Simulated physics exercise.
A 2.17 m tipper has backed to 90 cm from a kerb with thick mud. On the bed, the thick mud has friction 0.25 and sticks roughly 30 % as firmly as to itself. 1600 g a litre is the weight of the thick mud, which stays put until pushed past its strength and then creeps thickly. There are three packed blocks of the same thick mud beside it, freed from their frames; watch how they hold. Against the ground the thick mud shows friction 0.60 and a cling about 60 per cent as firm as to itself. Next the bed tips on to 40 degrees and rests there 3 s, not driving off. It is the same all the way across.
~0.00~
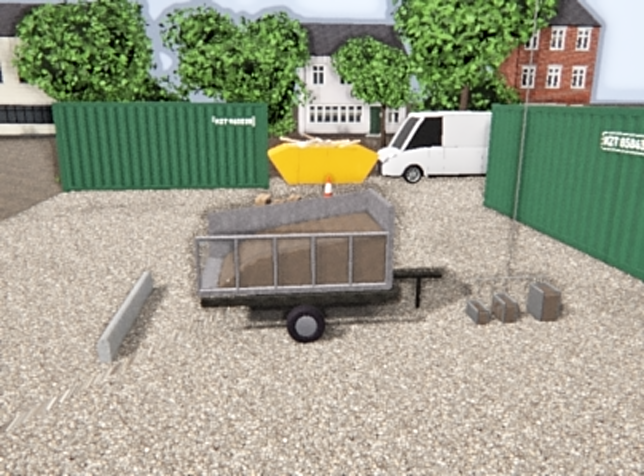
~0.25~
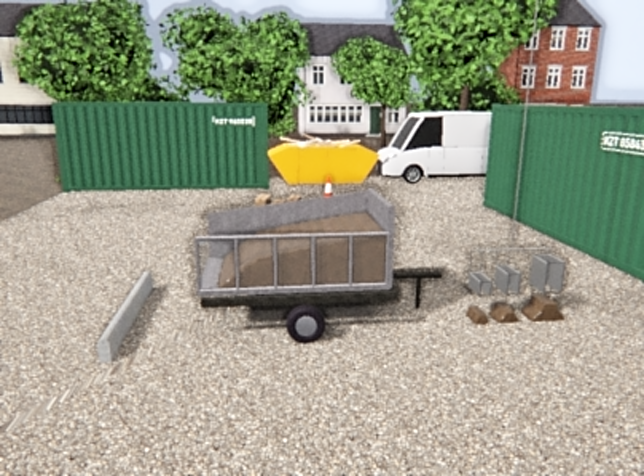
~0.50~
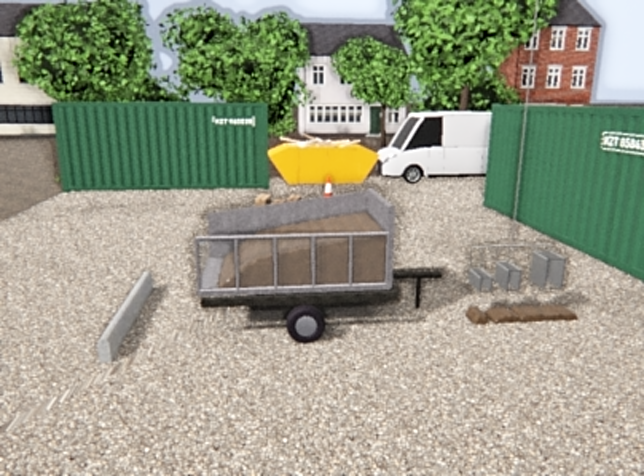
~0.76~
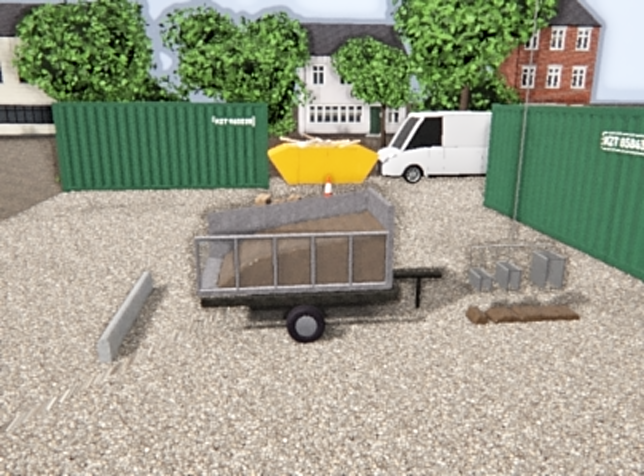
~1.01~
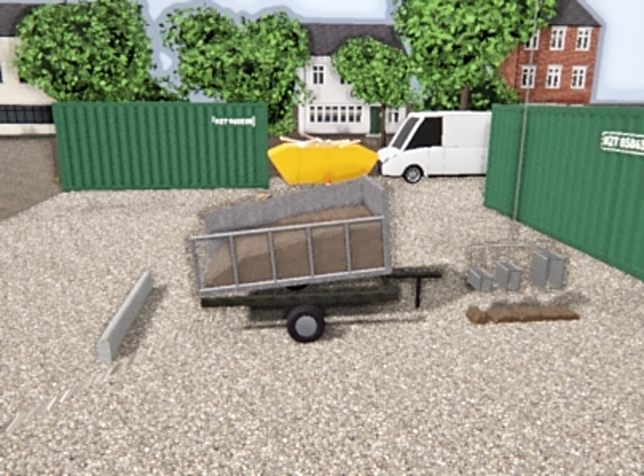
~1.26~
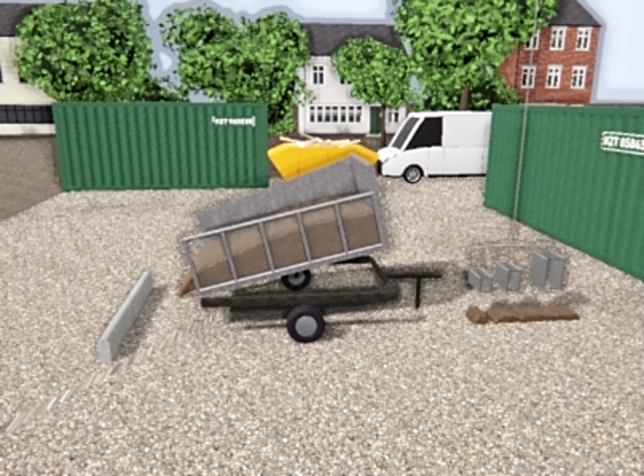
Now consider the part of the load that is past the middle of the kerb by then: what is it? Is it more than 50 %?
Yes.
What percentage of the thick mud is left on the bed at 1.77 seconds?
Near 65 %.
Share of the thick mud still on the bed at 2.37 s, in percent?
I'd say close to 14 in a hundred.
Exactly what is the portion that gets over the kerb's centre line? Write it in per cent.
I'd put it near 55 %.
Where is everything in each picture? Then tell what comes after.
Top of the high end at (389, 209), tilt 0 degrees; front end of the thick mud at (221, 284); test blocks 15 cm, 23 cm, 36 cm high (left to right), in the first frame.
Top of the high end at (389, 209), tilt 0 degrees; front end of the thick mud at (221, 284); test blocks 12 cm, 15 cm, 24 cm high (left to right), in the second frame.
Top of the high end at (389, 209), tilt 0 degrees; front end of the thick mud at (221, 284); test blocks 12 cm, 11 cm, 11 cm high (left to right), in the third frame.
Top of the high end at (388, 208), tilt 0 degrees; front end of the thick mud at (221, 284); test blocks 12 cm, 11 cm, 11 cm high (left to right), in the fourth frame.
Top of the high end at (382, 193), tilt 5 degrees; front end of the thick mud at (206, 284); test blocks 12 cm, 11 cm, 11 cm high (left to right), in the fifth frame.
Top of the high end at (367, 168), tilt 13 degrees; front end of the thick mud at (180, 298); test blocks 12 cm, 11 cm, 11 cm high (left to right), in the sixth frame.
By 1.77 s, the tilt is 29 degrees, 63 % is on the bed and 0 % past the kerb's middle.
By 2.37 s, the tilt is 40 degrees, 15 % is on the bed and 27 % past the kerb's middle.
By 2.97 s, the tilt is 40 degrees, none is on the bed and 52 % past the kerb's middle.
By 3.57 s, the tilt is 40 degrees, none is on the bed and 55 % past the kerb's middle.
By 5.27 s, at the end, the tilt is 40 degrees, none is on the bed and 55 % past the kerb's middle.
